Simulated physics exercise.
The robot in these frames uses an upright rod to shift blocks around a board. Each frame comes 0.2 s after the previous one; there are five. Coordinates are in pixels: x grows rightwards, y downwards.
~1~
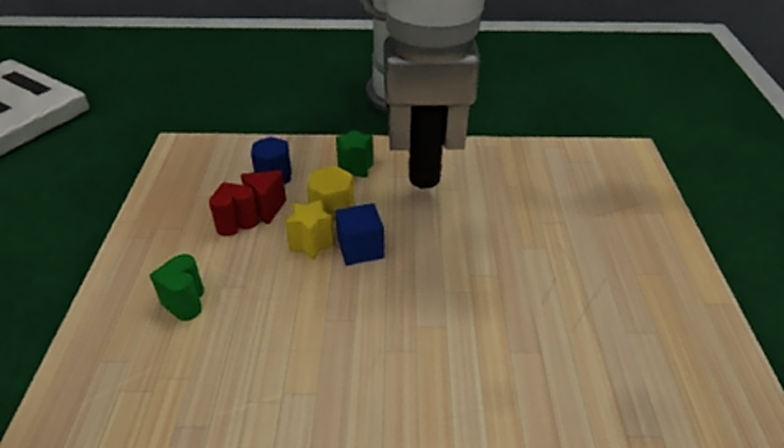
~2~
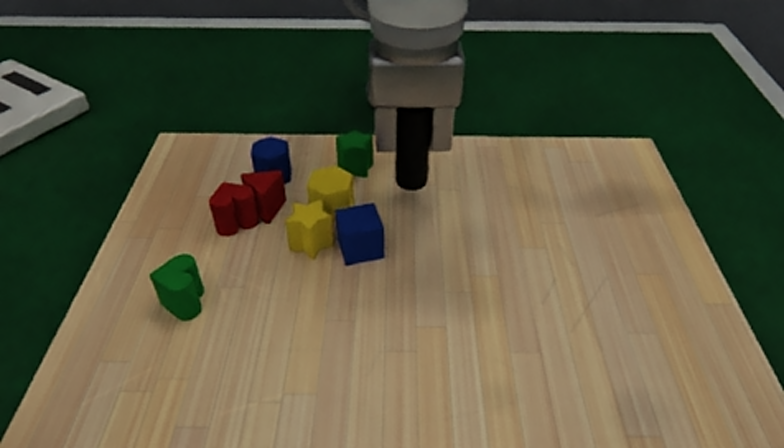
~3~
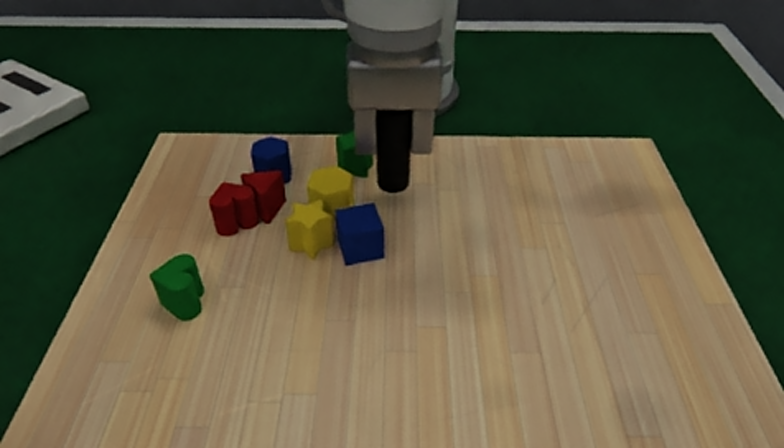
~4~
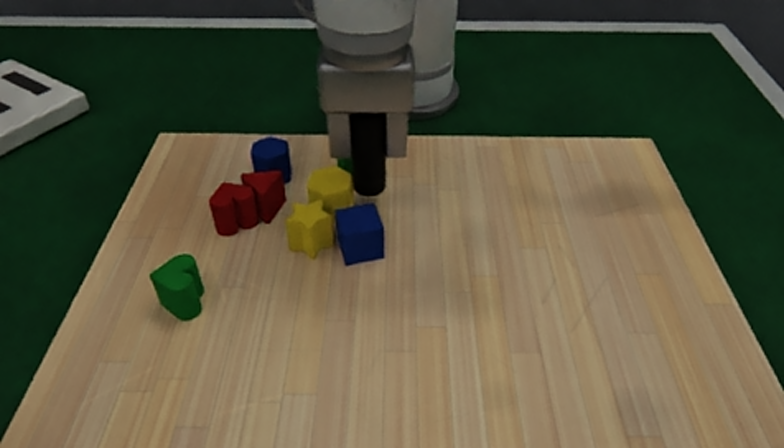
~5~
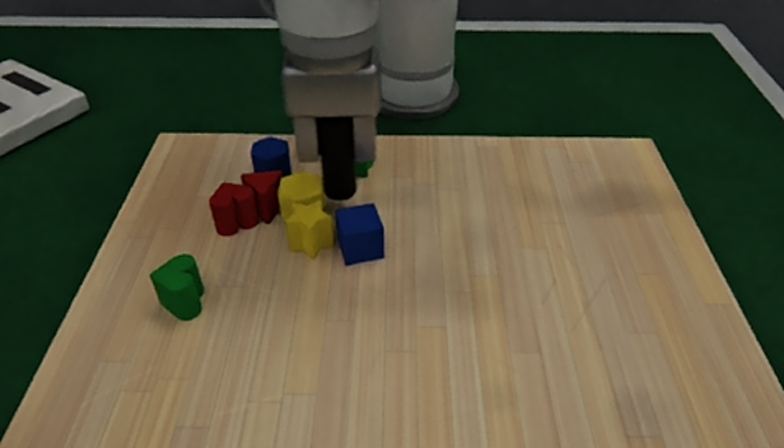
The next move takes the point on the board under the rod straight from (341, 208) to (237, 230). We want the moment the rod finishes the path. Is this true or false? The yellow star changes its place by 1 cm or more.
False - the claim does not hold.
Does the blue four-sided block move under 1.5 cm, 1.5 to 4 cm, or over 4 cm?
It's set to move under 1.5 cm.
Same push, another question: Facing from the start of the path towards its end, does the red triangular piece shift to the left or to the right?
That's a shift to the right.
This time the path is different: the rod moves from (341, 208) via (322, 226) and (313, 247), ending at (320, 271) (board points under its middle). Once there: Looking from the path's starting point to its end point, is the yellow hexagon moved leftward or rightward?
It heads right.
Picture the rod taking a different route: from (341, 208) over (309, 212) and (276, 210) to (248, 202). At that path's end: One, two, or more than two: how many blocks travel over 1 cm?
The number of blocks that move over 1 cm is three or more.
On the path given first. One third of the way, rod (305, 199); red heart block (211, 196), turned 30° anticlockwise; red triangular piece (235, 175); yellow hexagon (263, 188), turned 15° clockwise.
Two thirds of the way, rod (269, 206); red heart block (189, 199), turned 85° anticlockwise; red triangular piece (215, 168), turned 20° clockwise; yellow hexagon (227, 188), turned 40° clockwise.
At the end, rod (233, 214); red heart block (160, 200), turned 95° anticlockwise; red triangular piece (205, 165), turned 50° clockwise; yellow hexagon (197, 188), turned 70° clockwise; yellow star unmoved; blue four-sided block unmoved.
